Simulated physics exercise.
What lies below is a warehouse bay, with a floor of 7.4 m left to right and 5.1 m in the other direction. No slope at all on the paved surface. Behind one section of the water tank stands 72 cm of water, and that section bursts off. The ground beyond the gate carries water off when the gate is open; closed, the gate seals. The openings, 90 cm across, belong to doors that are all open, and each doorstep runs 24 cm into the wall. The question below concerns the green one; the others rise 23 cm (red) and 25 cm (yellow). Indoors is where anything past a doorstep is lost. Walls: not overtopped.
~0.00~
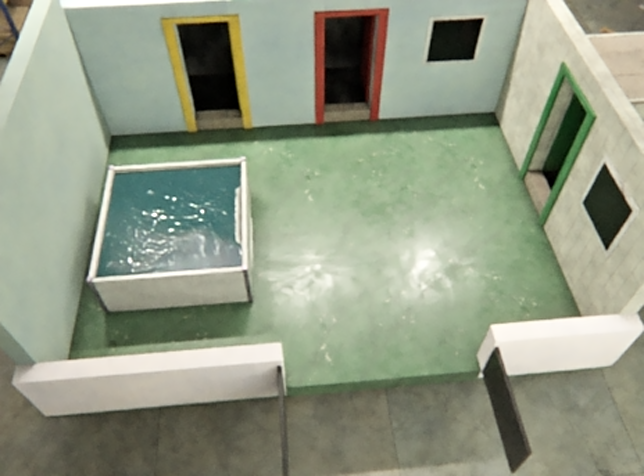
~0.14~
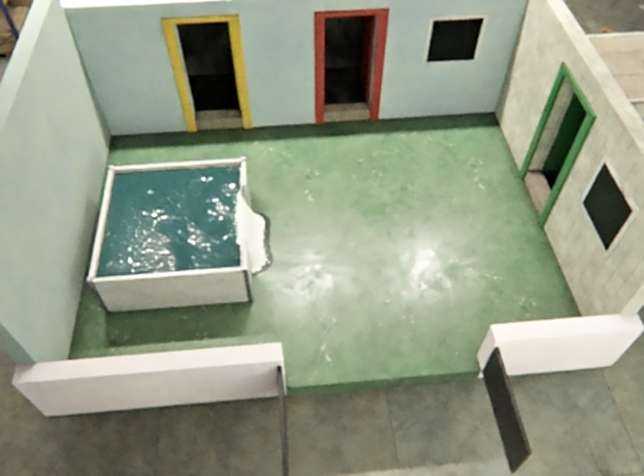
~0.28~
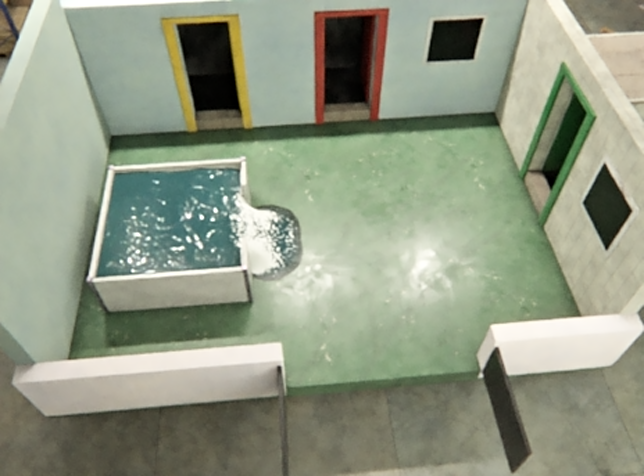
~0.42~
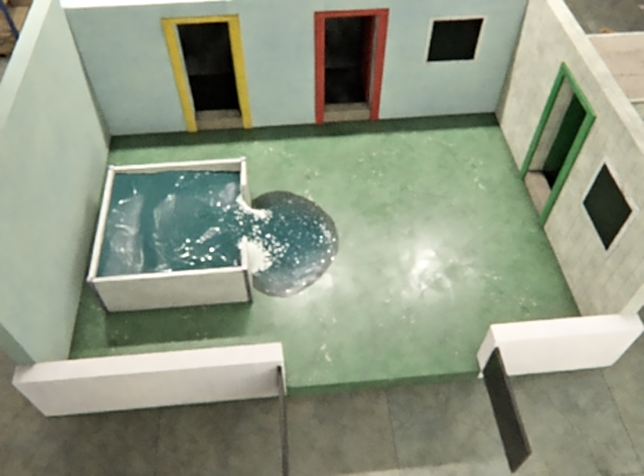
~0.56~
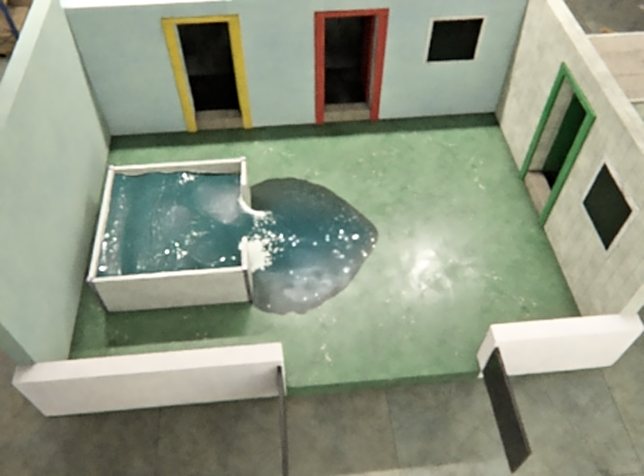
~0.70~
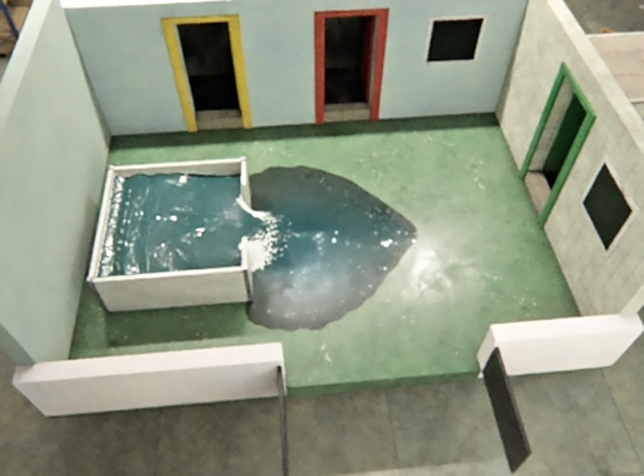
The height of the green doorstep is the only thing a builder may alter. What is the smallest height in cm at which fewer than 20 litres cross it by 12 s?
About 17 cm.
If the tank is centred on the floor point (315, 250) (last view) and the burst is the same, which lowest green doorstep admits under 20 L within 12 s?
Then it needs to be around 26 cm high.
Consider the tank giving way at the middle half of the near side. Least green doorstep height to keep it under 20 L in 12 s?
In that case you'd want it roughly 8.5 cm high.
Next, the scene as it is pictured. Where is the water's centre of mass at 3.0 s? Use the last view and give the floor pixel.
The balance point sits at roughly (322, 232).
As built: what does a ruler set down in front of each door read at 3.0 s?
Reading in centimetres: Red = 7, green = 20, yellow = 0.
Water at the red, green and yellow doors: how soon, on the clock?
The red door at 1.8 seconds, the green door at 1.4 seconds, the yellow door at 5.5 seconds.
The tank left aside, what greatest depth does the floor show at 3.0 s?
About 32 cm.
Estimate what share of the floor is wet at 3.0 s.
Near 60 per cent is wet.
After 1.4 s water covers 45 % of the floor, deepest (38 cm) near (259, 239); 2 cm at the green door, 0 litres in over its 25 cm doorstep.
After 3.0 s water covers 60 % of the floor, deepest (32 cm) near (495, 113); 20 cm at the green door, 0 litres in over its 25 cm doorstep.
After 12.0 s water covers 95 % of the floor, deepest (12 cm) near (111, 143); 7 cm at the green door, 0 litres in over its 25 cm doorstep.
At the green door as built, the water arrived by 1.4 s and peaked near 23 cm at 2.6 s.
Run again over the same 12 s with other heights there, 48 litres in over 14 cm, 6 litres over 19 cm. The limit of 20 litres is kept from about 17 cm up.
